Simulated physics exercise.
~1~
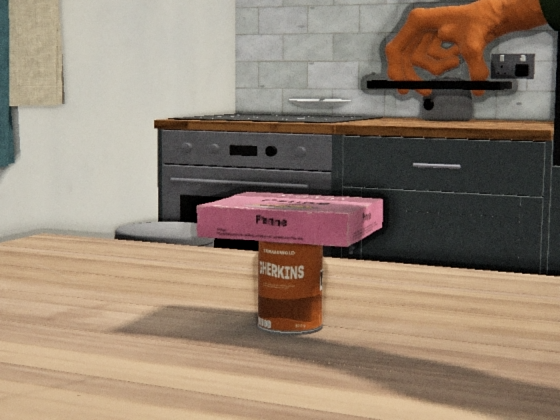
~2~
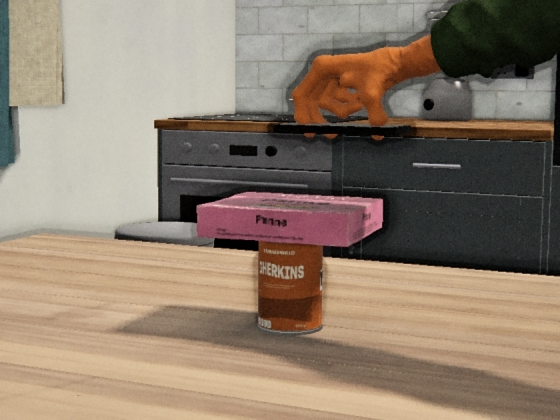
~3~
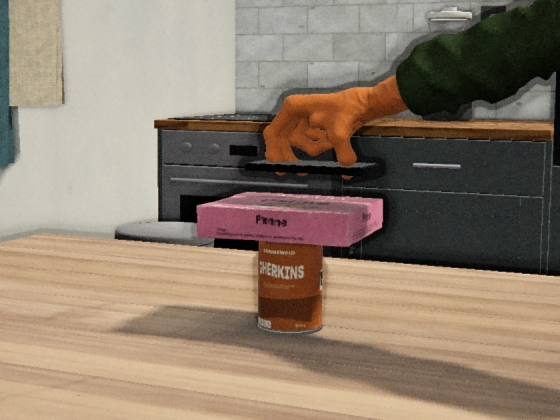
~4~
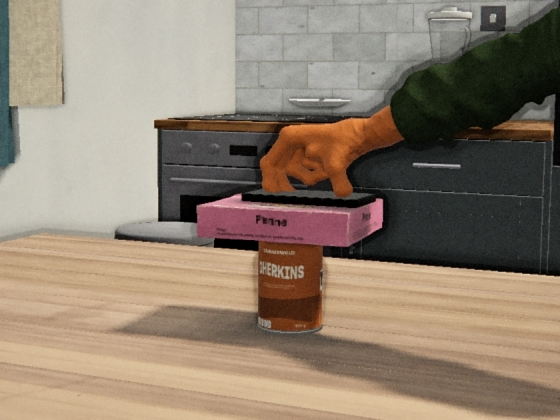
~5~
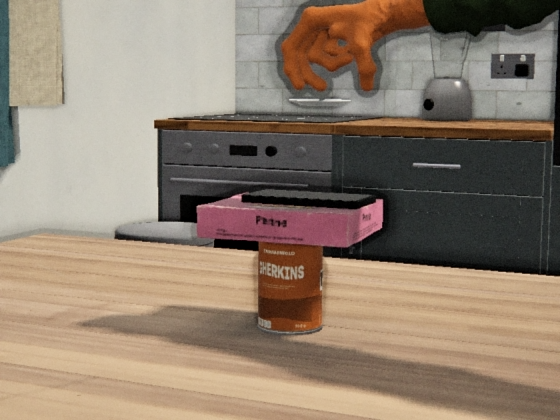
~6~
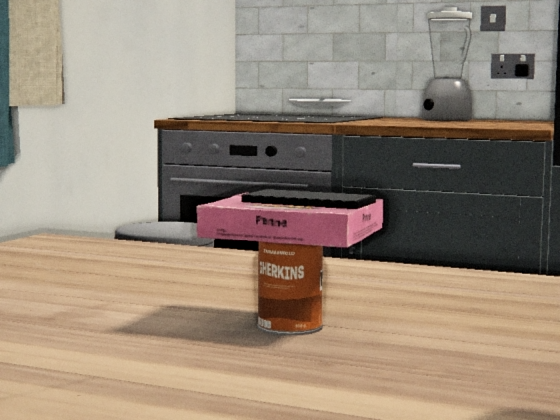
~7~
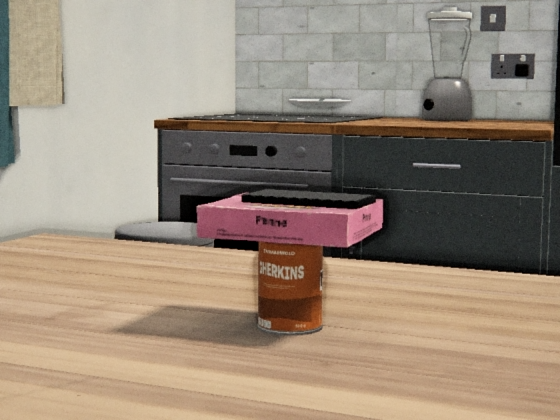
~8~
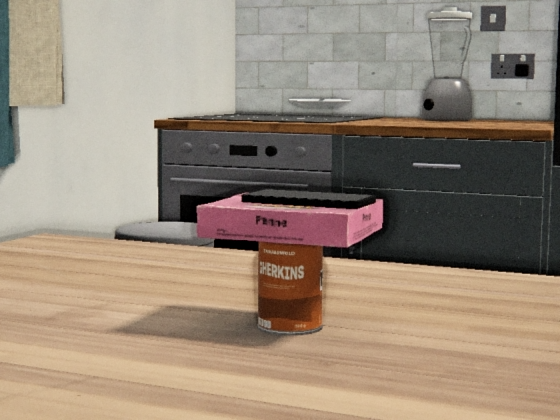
A hand lowers a black phone onto a pink packet atop an orange tin, balancing there.
